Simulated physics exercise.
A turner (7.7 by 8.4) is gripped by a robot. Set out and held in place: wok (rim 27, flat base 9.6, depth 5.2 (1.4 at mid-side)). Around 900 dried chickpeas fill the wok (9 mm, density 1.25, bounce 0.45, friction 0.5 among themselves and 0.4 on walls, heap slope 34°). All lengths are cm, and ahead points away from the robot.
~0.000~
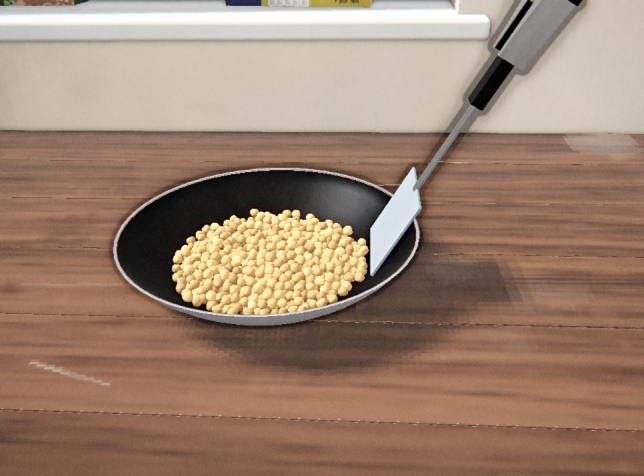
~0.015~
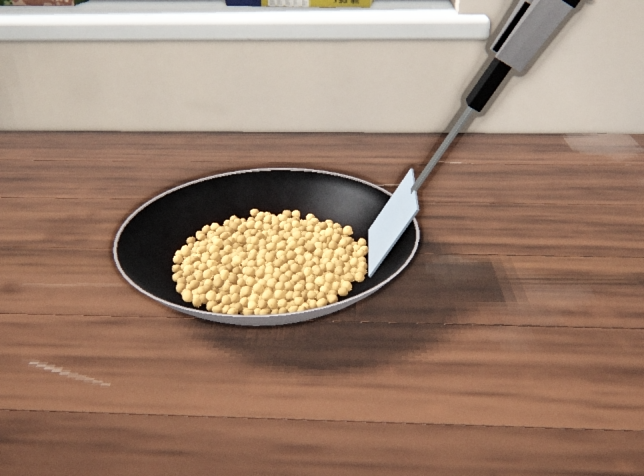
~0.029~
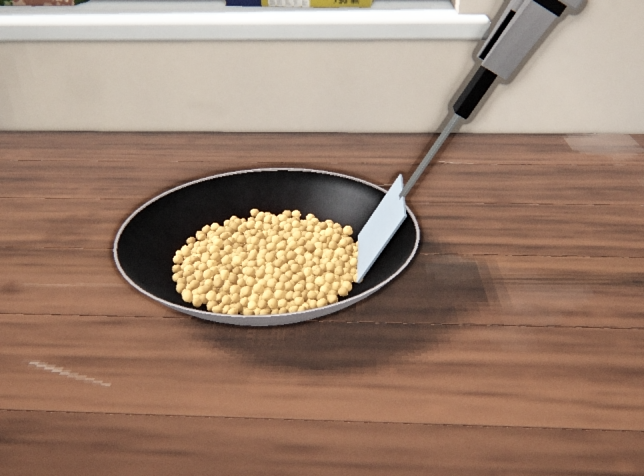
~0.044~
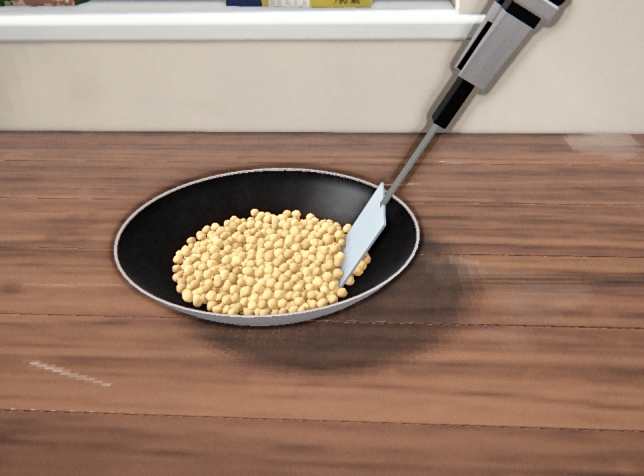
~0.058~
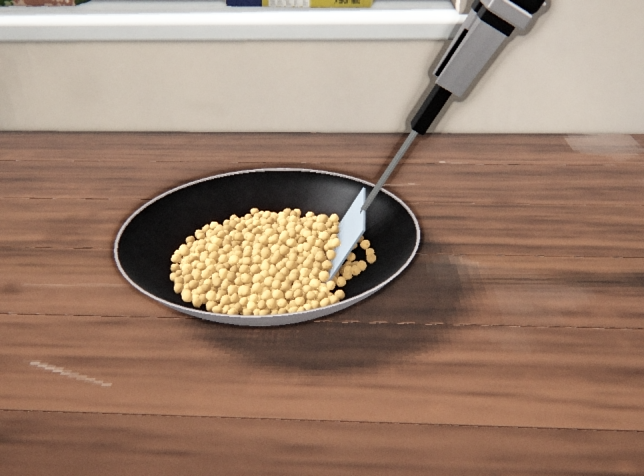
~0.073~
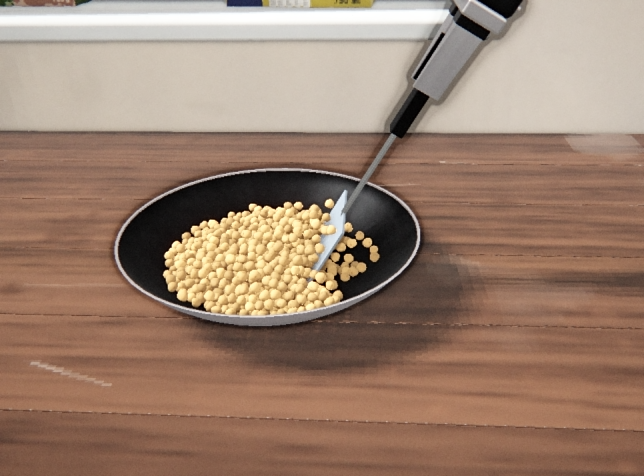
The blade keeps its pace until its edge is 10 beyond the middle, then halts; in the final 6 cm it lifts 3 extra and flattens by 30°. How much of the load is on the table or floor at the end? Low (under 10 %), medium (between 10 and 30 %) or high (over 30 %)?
On the table or floor the share is high, over 30 %.
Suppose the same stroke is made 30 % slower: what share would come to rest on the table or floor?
Then about 35 per cent.
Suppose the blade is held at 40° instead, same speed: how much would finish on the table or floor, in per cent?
Then about 40 per cent.
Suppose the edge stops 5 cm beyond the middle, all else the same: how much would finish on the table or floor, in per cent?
It would be near 10 per cent.
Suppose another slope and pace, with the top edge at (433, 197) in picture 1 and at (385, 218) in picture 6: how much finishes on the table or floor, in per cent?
About 30 per cent.
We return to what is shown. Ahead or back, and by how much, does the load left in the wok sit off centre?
Roughly 3.0 cm ahead.
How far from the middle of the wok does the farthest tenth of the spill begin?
Roughly 65 cm.
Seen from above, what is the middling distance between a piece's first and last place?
Roughly 8 cm.
By 0.11 s, sloping 60°, highest piece 10 above the table; 900 in the wok.
By 0.14 s, sloping 52°, highest piece 12 above the table; 897 in the wok, 3 on the blade or in flight.
By 0.36 s, sloping 30°, highest piece 16 above the table; 500 in the wok, 134 on the table or floor, 266 on the blade or in flight.
By 1.41 s, sloping 30°, highest piece 6 above the table; 500 in the wok, 400 on the table or floor.
Final count, 500 in the wok, 400 on the table or floor. That is 44 % on the table or floor.
